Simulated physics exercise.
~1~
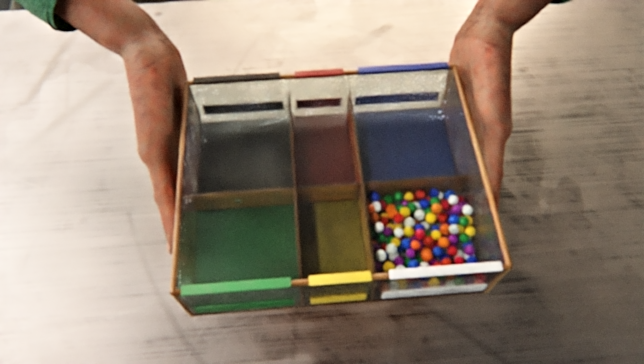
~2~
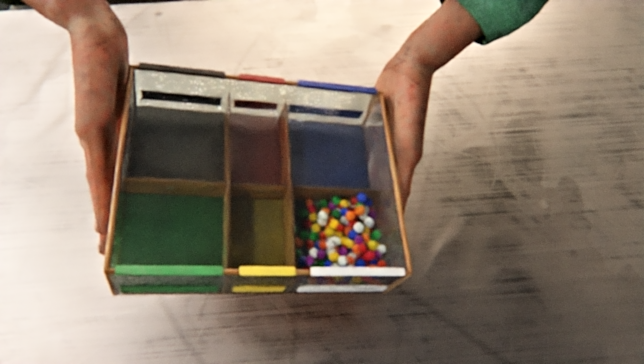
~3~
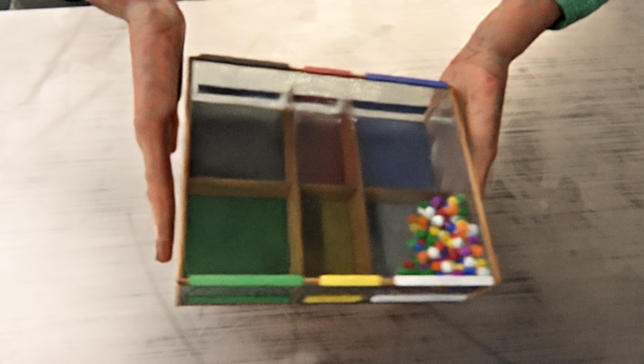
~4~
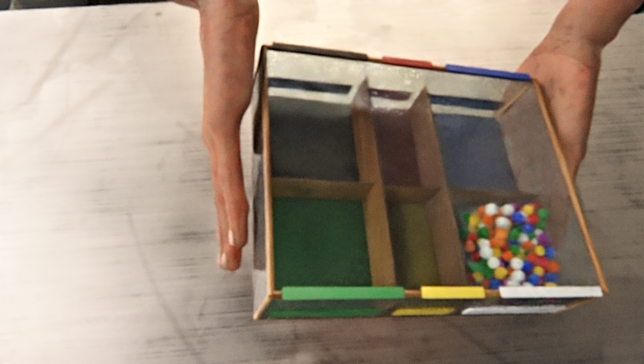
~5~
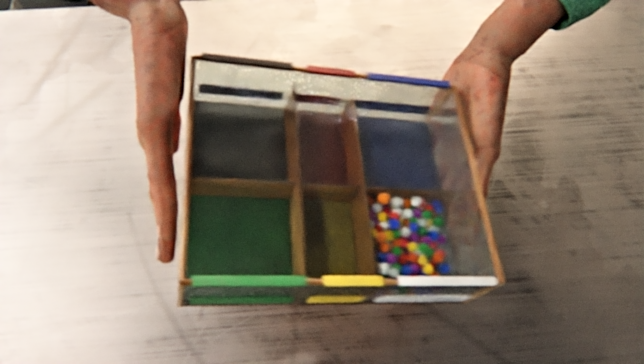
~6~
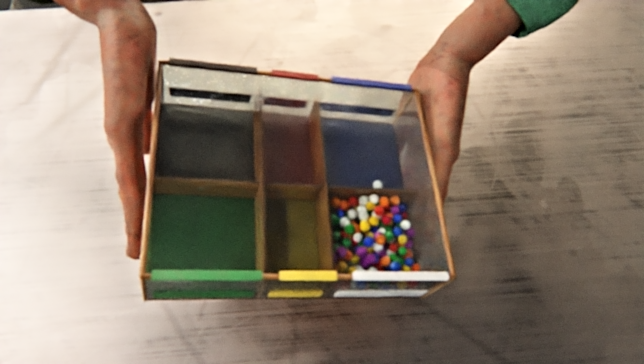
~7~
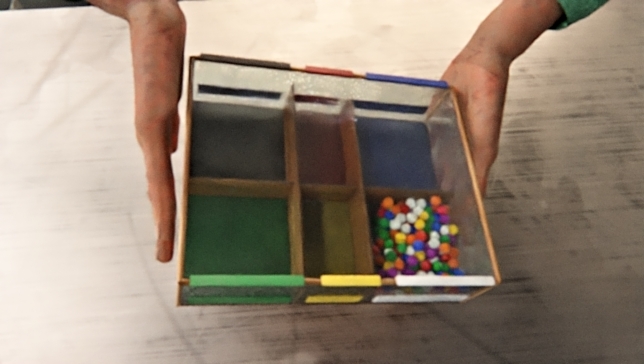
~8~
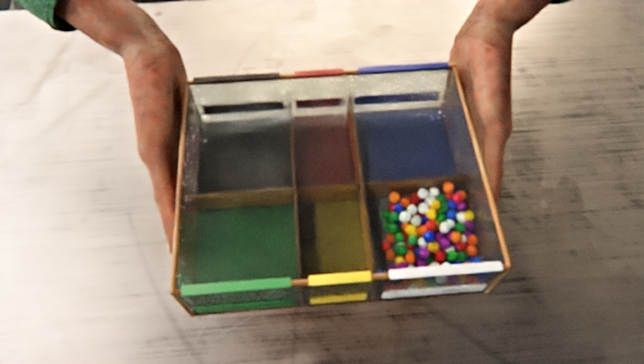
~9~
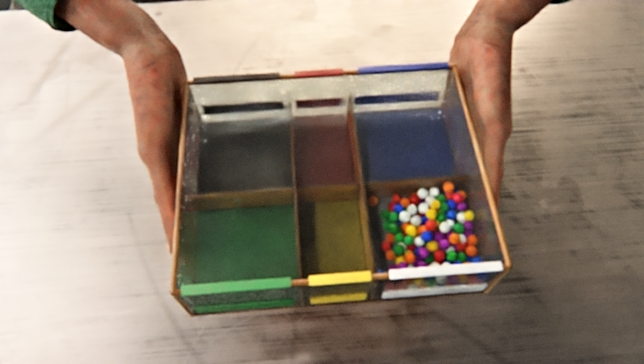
Two hands held a clear-lidded box of colored compartments and shook it from side to side, tilting it a little, while the bright beads jostled about in the white-marked corner; finally they leveled it and held it still, the beads all still there.
